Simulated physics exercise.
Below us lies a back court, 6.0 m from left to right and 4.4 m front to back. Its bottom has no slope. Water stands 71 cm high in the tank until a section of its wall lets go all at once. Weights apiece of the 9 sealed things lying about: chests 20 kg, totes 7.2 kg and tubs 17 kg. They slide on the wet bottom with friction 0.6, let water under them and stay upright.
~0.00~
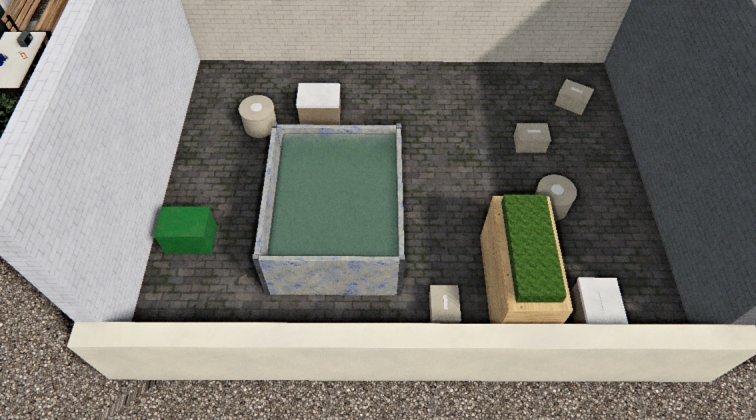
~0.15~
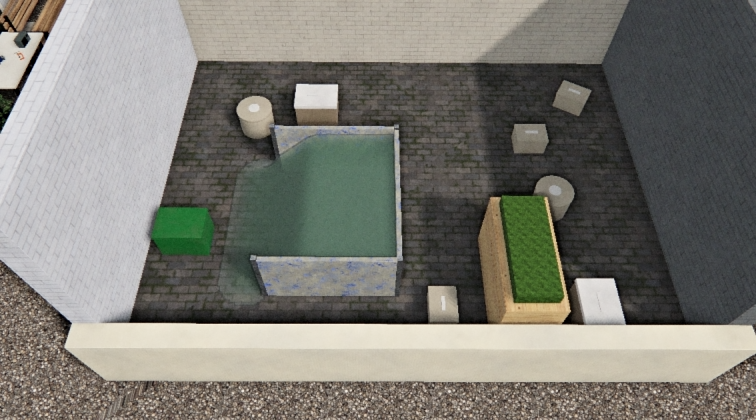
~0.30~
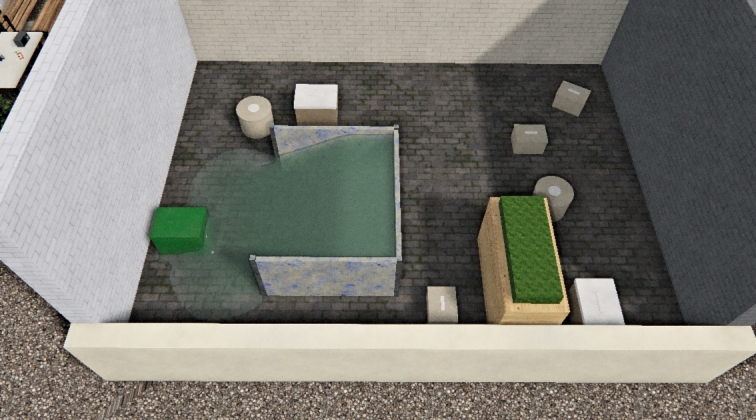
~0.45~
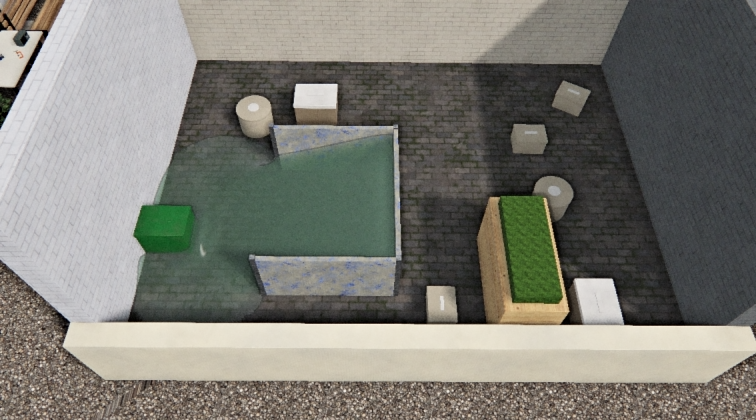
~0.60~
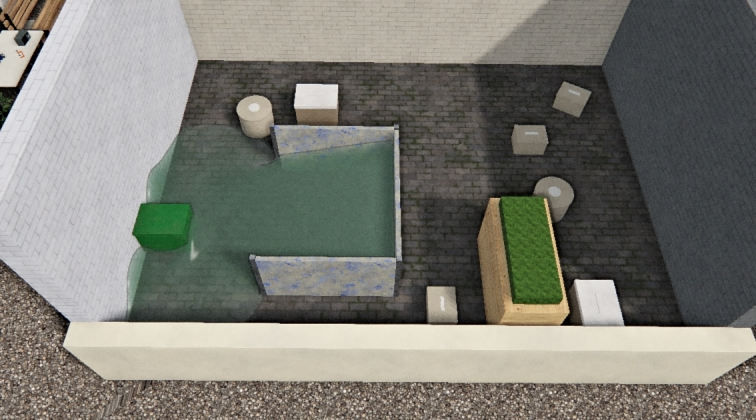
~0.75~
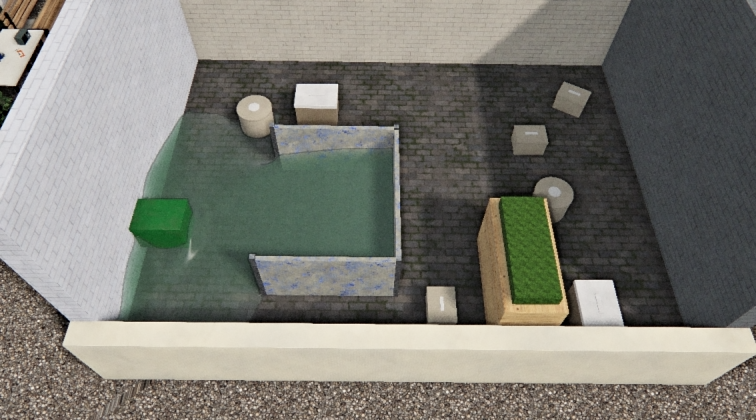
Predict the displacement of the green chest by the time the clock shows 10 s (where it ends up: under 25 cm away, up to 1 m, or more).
The green chest gets carried off.
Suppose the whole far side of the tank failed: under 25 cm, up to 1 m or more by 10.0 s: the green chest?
In that case the green chest ends far away.
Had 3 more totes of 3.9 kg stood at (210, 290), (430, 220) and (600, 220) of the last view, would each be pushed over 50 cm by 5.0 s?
In turn: Over, over, under.
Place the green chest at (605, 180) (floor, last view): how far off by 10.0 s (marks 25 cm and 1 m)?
It travels far.
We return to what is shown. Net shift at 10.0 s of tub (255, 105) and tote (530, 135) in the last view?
In turn: 40 cm, 100 cm.
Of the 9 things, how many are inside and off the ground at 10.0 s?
6 of them.
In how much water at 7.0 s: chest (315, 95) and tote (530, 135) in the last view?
About 7 and 5 cm.
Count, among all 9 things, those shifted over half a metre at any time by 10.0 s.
I count 6.
After 2.0 s the green chest is near (180, 268), 0.8 m from its start, afloat; 1 afloat.
After 4.5 s the green chest is near (463, 269), 3.2 m from its start, afloat; 3 afloat.
After 7.0 s the green chest is near (445, 205), 3.0 m from its start, aground; 2 afloat.
After 10.0 s the green chest is near (445, 204), 3.0 m from its start, afloat; 6 afloat.
